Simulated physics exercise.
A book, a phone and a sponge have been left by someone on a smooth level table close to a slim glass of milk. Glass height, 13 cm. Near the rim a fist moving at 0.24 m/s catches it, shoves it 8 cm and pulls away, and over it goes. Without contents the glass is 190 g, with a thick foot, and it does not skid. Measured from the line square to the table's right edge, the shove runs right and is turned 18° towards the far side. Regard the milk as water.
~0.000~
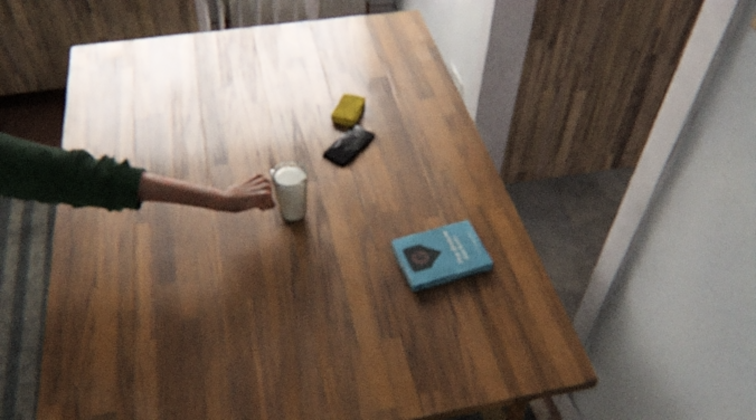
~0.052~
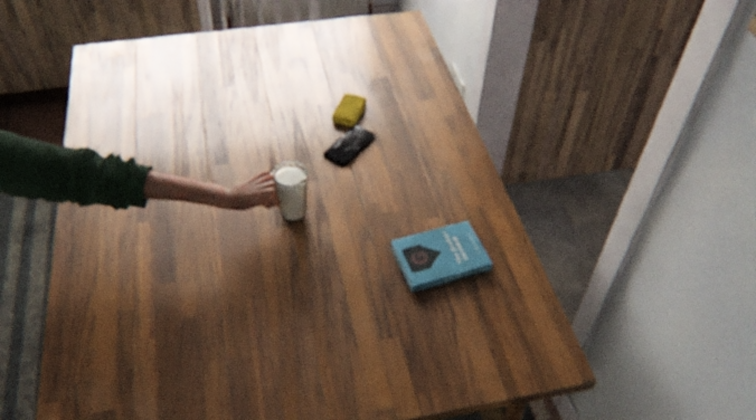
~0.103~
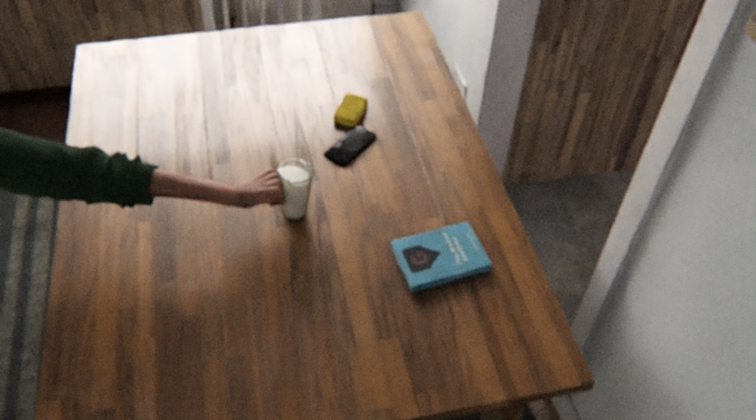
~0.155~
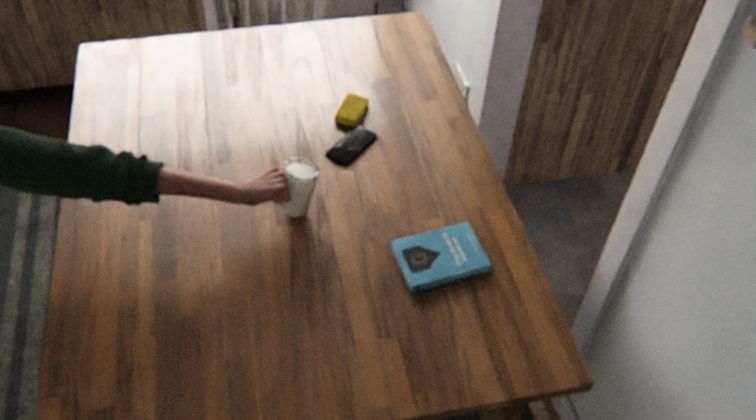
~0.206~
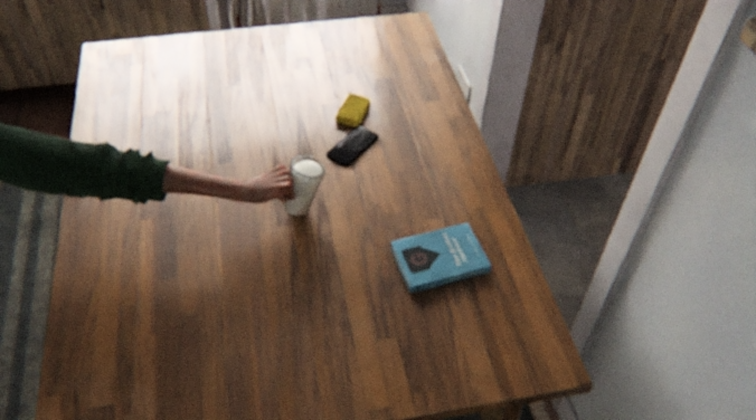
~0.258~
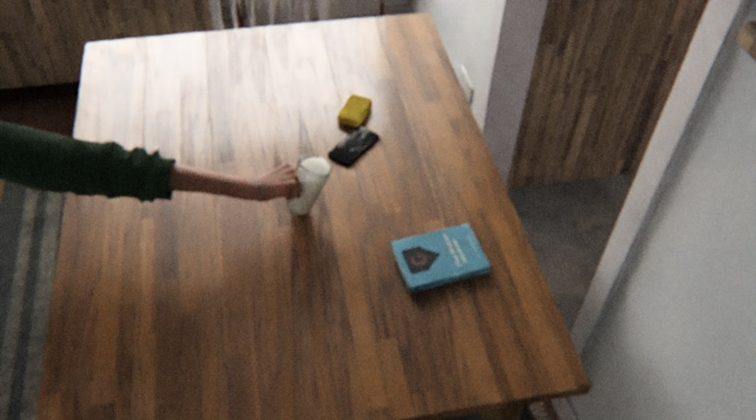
On a wooden table with a blue book, phone and yellow sponge, a green-sleeved arm pushes a glass of milk, tilting it rightward.
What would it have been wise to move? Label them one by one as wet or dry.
Book - wet; phone - wet; sponge - dry.
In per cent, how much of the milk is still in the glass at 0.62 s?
About 50 %.
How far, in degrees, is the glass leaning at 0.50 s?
About 86 degrees.
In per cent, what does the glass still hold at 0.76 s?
It is near 32 in a hundred.
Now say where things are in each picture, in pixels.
The first picture shows tilt 0°; the fist is at (263, 189); surface from (274, 180) to (306, 176); the book is at (442, 251); the phone is at (349, 144); the sponge is at (349, 105).
The second picture shows tilt 0°; the fist is at (268, 187); surface from (275, 180) to (306, 176).
The third picture shows tilt 6°; the fist is at (273, 185); surface from (279, 173) to (311, 177).
The fourth picture shows tilt 12°; the fist is at (279, 183); surface from (286, 171) to (316, 175).
The fifth picture shows tilt 18°; the fist is at (284, 181); surface from (291, 177) to (323, 172).
The sixth picture shows tilt 25°; the fist is at (290, 179); surface from (295, 183) to (328, 170); 1 per cent is over the edge.
Then, 0.50 s in, the tilt is 86° and 85 per cent is in the glass, 0 has run off the table; wet so far, nothing.
Then, 0.62 s in, the tilt is 86° and 49 per cent is in the glass, 0 has run off the table; wet so far, nothing.
Then, 0.76 s in, the tilt is 86° and 32 per cent is in the glass, 0 has run off the table; wet so far, phone.
Then, 1.00 s in, the tilt is 86° and 17 per cent is in the glass, 17 has run off the table; wet so far, book, phone.
Finally, 5 per cent is in the glass, 40 has run off the table; wet so far, book, phone.
